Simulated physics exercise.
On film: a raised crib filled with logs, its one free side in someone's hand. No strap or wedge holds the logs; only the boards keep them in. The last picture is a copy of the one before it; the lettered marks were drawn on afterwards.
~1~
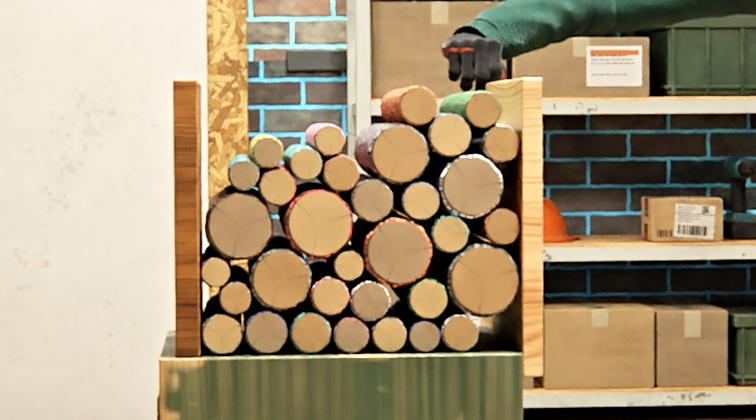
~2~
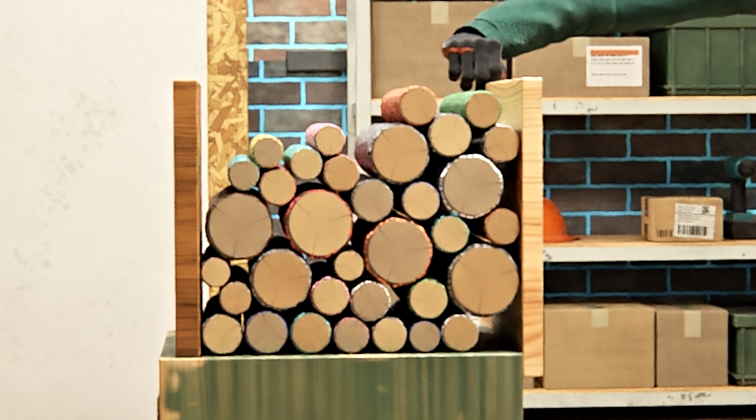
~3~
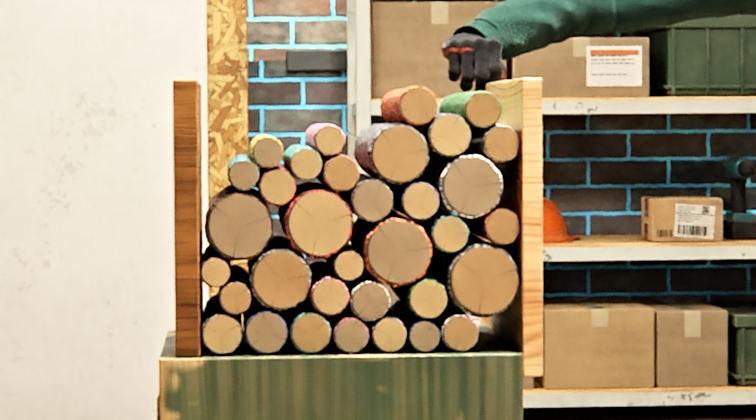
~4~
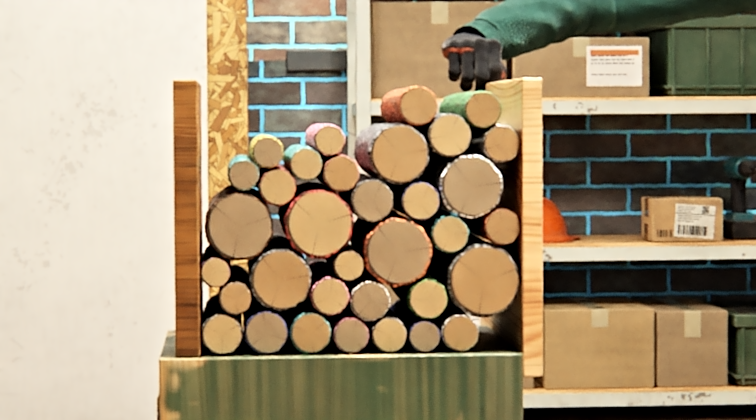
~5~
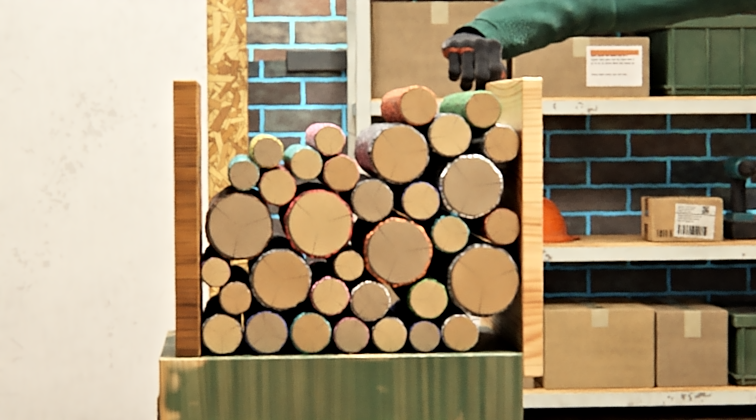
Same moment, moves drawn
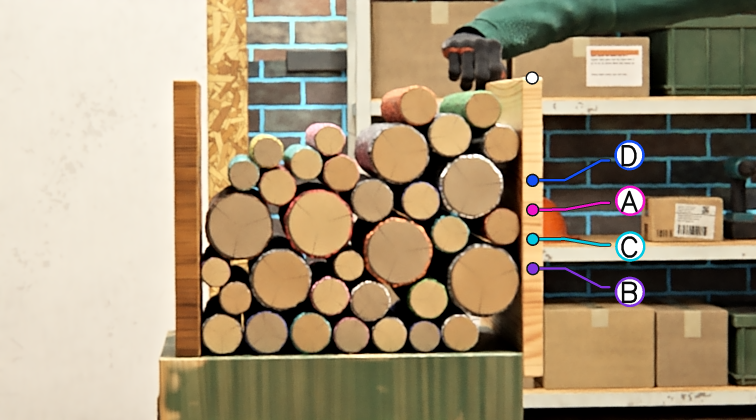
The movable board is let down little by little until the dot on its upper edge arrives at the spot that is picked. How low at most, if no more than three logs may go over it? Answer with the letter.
No lower than C.
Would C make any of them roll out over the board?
At C: Yes.
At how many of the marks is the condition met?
Three of them.
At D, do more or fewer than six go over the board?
At D, fewer than six.
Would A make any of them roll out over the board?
Yes.
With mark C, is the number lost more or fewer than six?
It loses fewer than six.
On the marked copy, A at (533, 210); B at (533, 268); C at (533, 239); D at (533, 181); the white dot at (533, 78).
Following C. Soon after the start, top of the board (521, 151).
Later, top of the board (521, 235).
In the end, top of the board (521, 239), two out over the board.
As for the rest, A one out over the board; B more than three out over the board; D none out over the board.
